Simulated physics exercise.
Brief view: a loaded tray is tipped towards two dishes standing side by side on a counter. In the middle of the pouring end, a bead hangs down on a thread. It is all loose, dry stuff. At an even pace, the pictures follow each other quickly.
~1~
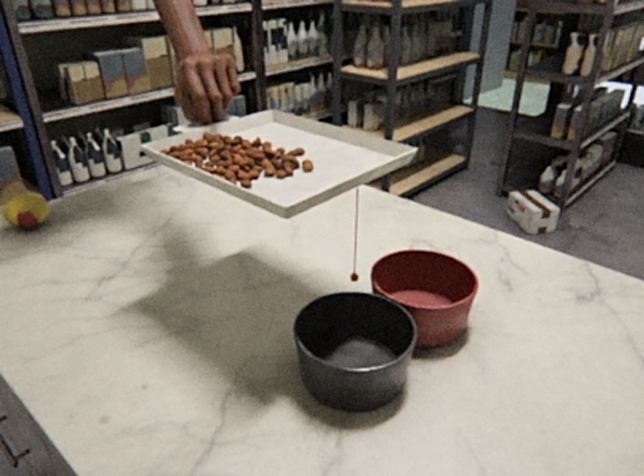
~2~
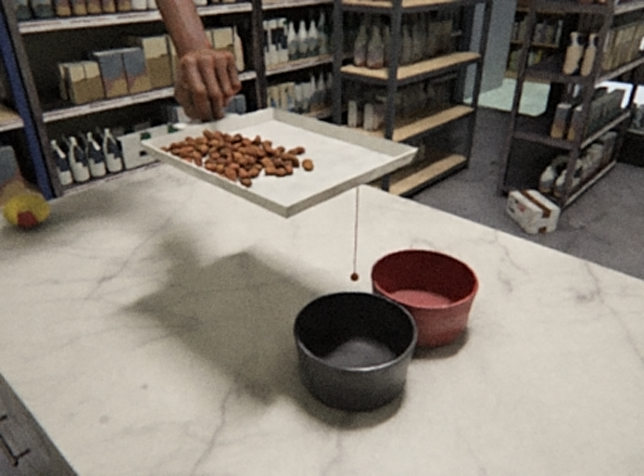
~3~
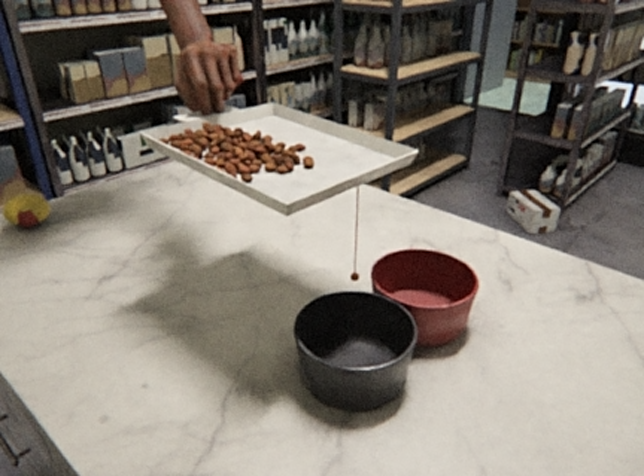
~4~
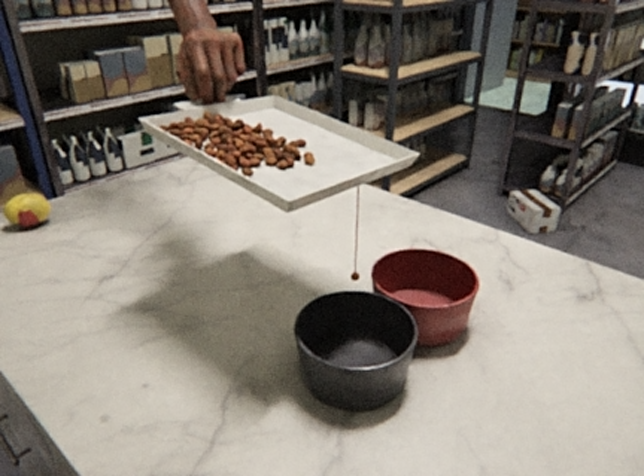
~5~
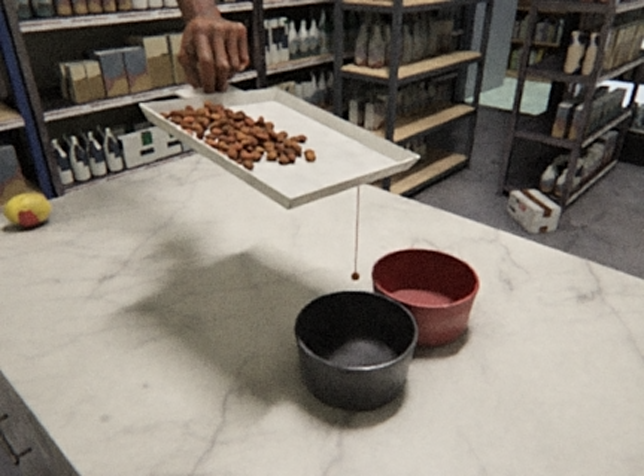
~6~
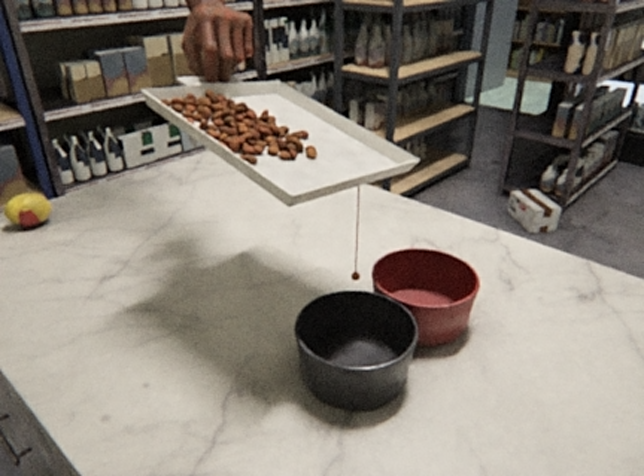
A hand tilts a white tray of small brown pieces gradually, its far left side rising and its right corner dipping slightly, while a bead hangs on a thread near a black bowl and a red bowl on a marble counter.
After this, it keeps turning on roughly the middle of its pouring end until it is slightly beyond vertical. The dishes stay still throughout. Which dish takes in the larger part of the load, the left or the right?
The right dish.
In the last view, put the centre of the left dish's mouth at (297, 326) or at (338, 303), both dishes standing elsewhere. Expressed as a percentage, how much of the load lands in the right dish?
Roughly 60% the first time and 90% the second time.
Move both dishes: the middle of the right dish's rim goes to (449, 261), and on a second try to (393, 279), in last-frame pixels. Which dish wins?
Result for the first try: The dish on the right side; for the second: The dish on the right side.
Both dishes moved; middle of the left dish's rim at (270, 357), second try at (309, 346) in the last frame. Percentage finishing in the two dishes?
Roughly 10 % and then 40 %.
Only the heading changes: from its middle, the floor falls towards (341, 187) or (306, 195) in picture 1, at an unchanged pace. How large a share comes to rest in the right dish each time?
Roughly 10 percent, then 0 percent.
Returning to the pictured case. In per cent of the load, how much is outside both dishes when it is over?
Around 10 in a hundred.
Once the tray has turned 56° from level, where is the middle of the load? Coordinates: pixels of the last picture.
Roughly at (398, 175).
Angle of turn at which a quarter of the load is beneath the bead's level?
Angle reached: About 60°.
Just after the last frame, tray tipped steeply; roughly two thirds on the tray; just a few in the right dish; roughly a quarter in the air.
A moment on, tray tipped right over; about a tenth on the tray; the larger part in the right dish; about a tenth outside both; about a tenth in the air.
Further on, tray tipped past a quarter turn; the larger part in the right dish; about a tenth outside both.
When it is over, tray tipped past a quarter turn; not one in the left dish; the larger part in the right dish; about a tenth outside both.
